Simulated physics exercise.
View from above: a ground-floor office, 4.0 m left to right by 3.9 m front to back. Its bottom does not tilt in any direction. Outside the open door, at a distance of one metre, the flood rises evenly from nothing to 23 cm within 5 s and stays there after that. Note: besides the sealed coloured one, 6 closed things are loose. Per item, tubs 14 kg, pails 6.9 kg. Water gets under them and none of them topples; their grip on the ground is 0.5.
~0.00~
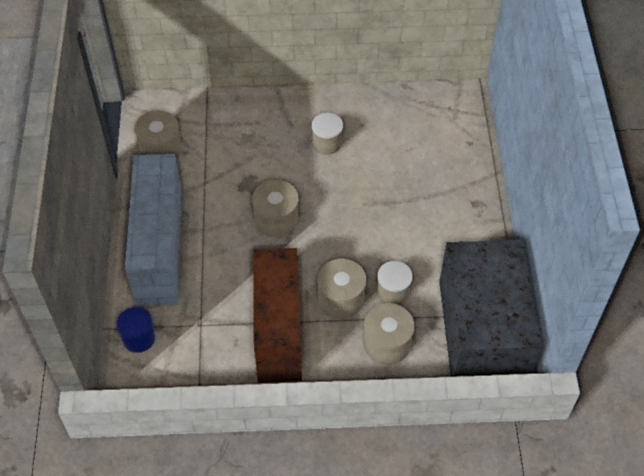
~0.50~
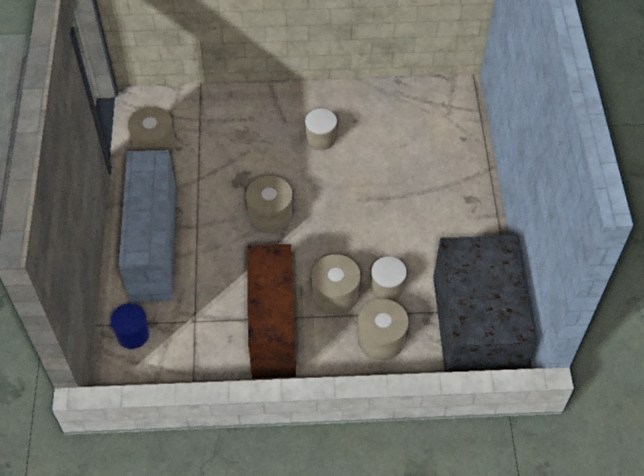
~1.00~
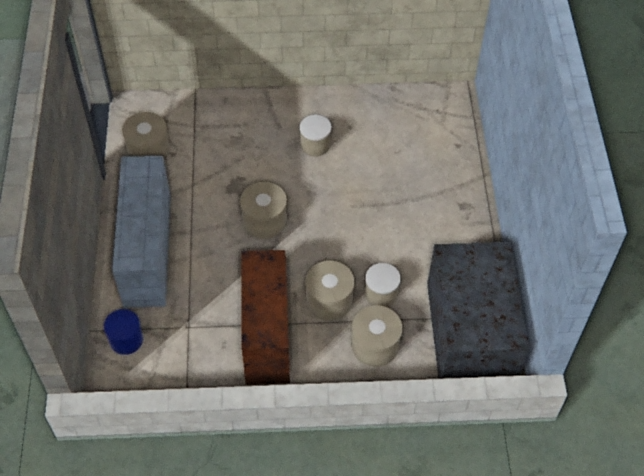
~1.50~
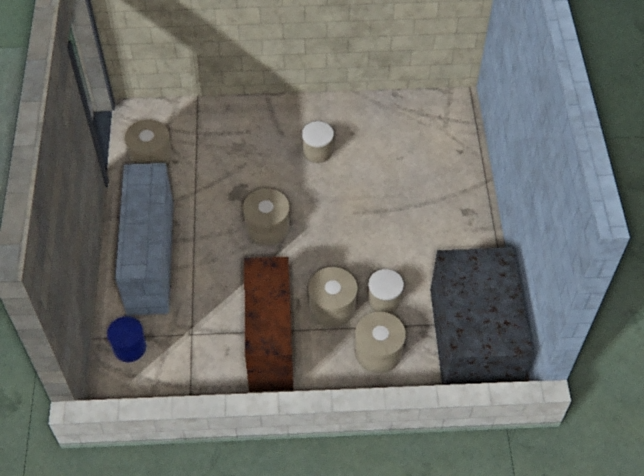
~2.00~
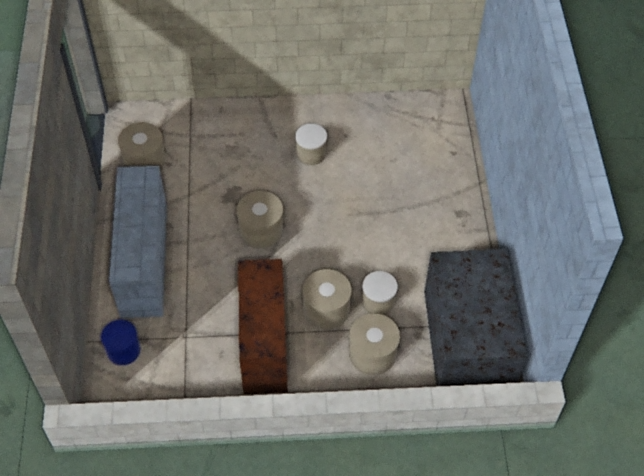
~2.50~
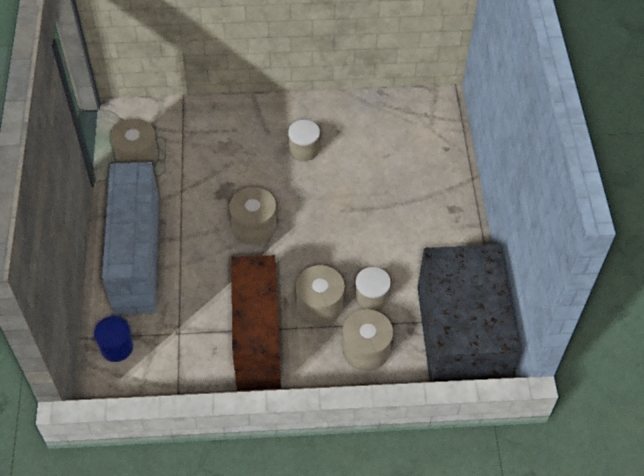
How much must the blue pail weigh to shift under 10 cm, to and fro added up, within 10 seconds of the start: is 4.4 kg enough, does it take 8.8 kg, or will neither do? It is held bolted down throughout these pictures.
Lighter.
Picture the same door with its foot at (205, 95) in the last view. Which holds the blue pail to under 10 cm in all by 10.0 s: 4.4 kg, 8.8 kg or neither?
Lab note: Both masses insufficient.
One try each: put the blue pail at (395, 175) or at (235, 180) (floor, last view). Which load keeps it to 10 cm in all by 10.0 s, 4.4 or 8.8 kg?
In turn: No mass works; no mass works.
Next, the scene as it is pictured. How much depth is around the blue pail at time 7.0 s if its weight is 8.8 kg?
Close to 1 cm deep.
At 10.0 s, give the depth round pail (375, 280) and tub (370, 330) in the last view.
Roughly 8 and 5 cm.
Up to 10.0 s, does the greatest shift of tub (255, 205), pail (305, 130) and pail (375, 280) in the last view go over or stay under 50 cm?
The three come out not as far, further, not as far, in that order.
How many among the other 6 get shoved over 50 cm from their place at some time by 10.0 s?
Count: 2.
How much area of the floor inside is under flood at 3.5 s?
The covered patch comes to about 1.5 m2.
After 3.5 s the blue pail would be 0 cm from its start with 4.4 kg and 0 cm from its start with 8.8 kg; 0 cm of water round it then.
After 4.5 s the blue pail would be 0 cm from its start with 4.4 kg and 0 cm from its start with 8.8 kg; 0 cm of water round it then.
After 7.0 s the blue pail would be 0 cm from its start with 4.4 kg and 0 cm from its start with 8.8 kg; 1 cm of water round it then.
After 10.0 s the blue pail would be 0 cm from its start with 4.4 kg and 0 cm from its start with 8.8 kg; 3 cm of water round it then.
